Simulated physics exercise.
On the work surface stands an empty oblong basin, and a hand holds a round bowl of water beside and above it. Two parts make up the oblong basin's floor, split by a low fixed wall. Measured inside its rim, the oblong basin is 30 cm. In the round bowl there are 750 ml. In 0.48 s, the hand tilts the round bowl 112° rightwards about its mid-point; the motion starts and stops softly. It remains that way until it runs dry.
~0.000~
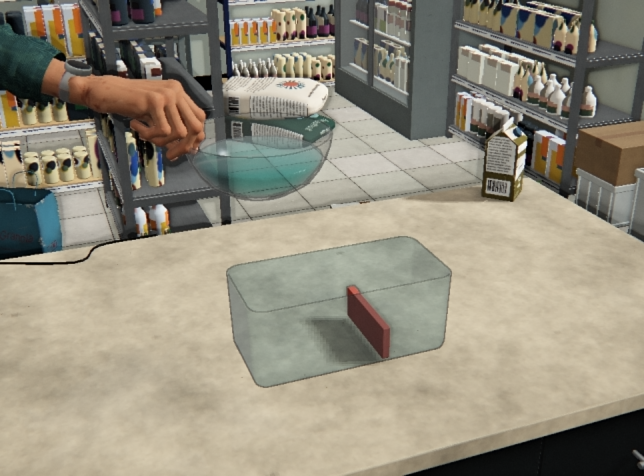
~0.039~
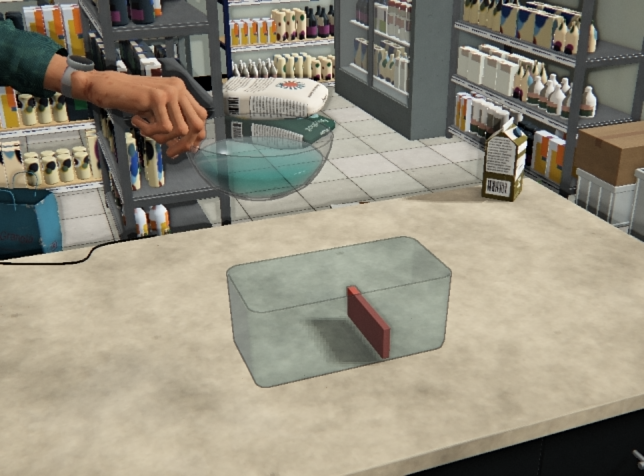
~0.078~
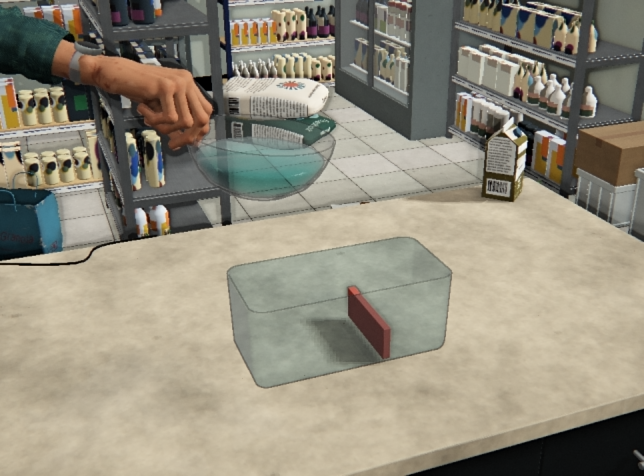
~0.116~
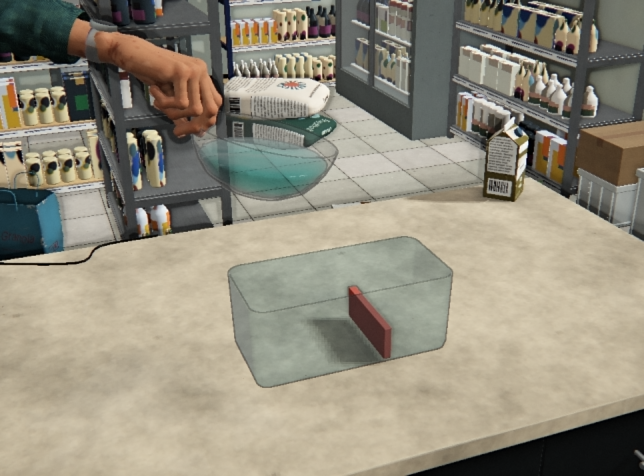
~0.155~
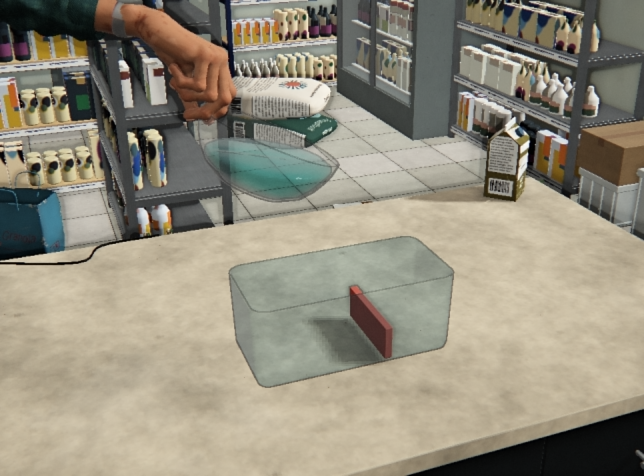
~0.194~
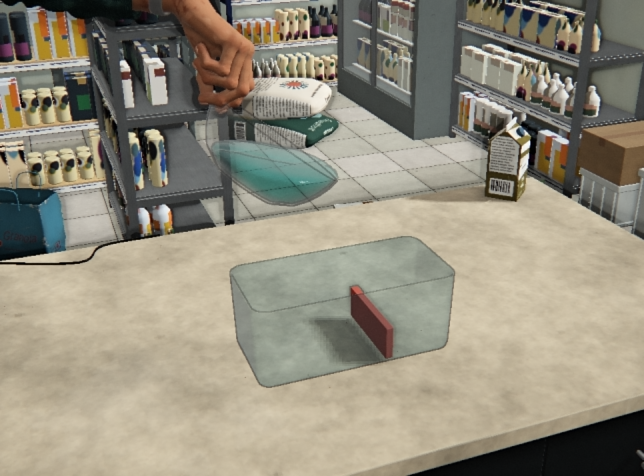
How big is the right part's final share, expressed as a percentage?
Some 17 per cent.
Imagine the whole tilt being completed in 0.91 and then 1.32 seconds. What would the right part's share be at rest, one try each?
Respectively 30 and 45 %.
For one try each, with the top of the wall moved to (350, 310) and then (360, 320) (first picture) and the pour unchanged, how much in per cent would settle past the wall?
The first gives near 50 per cent and the second near 40 per cent.
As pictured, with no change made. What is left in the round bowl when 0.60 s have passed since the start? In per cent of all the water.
Around 0 in a hundred.
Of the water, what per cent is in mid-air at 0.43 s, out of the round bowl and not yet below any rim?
Near 48 in a hundred.
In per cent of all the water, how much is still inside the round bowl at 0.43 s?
Roughly 1 %.
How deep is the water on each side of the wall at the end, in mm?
Once settled, the left stands around 20 mm and the right around 10 mm.
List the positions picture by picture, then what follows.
In the first picture, tilt 0°; pouring edge (327, 126); surface from (193, 162) to (319, 146); the oblong basin's rim runs from (237, 291) to (432, 255); the wall's top is at (368, 308).
In the second picture, tilt 2°; pouring edge (328, 129); surface from (193, 161) to (319, 147).
In the third picture, tilt 7°; pouring edge (330, 135); surface from (195, 158) to (319, 150).
In the fourth picture, tilt 15°; pouring edge (332, 145); surface from (198, 154) to (323, 154).
In the fifth picture, tilt 26°; pouring edge (333, 159); surface from (204, 149) to (323, 158).
In the sixth picture, tilt 39°; pouring edge (330, 175); surface from (211, 148) to (320, 162); 2 per cent is over the edge.
After 0.43 s the tilt is 109° and 1 per cent is still to pour, 47 is left of the wall and 4 right of it.
After 0.60 s the tilt is 112° and 0 per cent is still to pour, 75 is left of the wall and 11 right of it.
After 0.78 s the tilt is 112° and 0 per cent is still to pour, 59 is left of the wall and 14 right of it.
After 0.98 s the tilt is 112° and 0 per cent is still to pour, 72 is left of the wall and 17 right of it.
In the end 72 per cent lies left of the wall, 17 right of it and 11 outside.
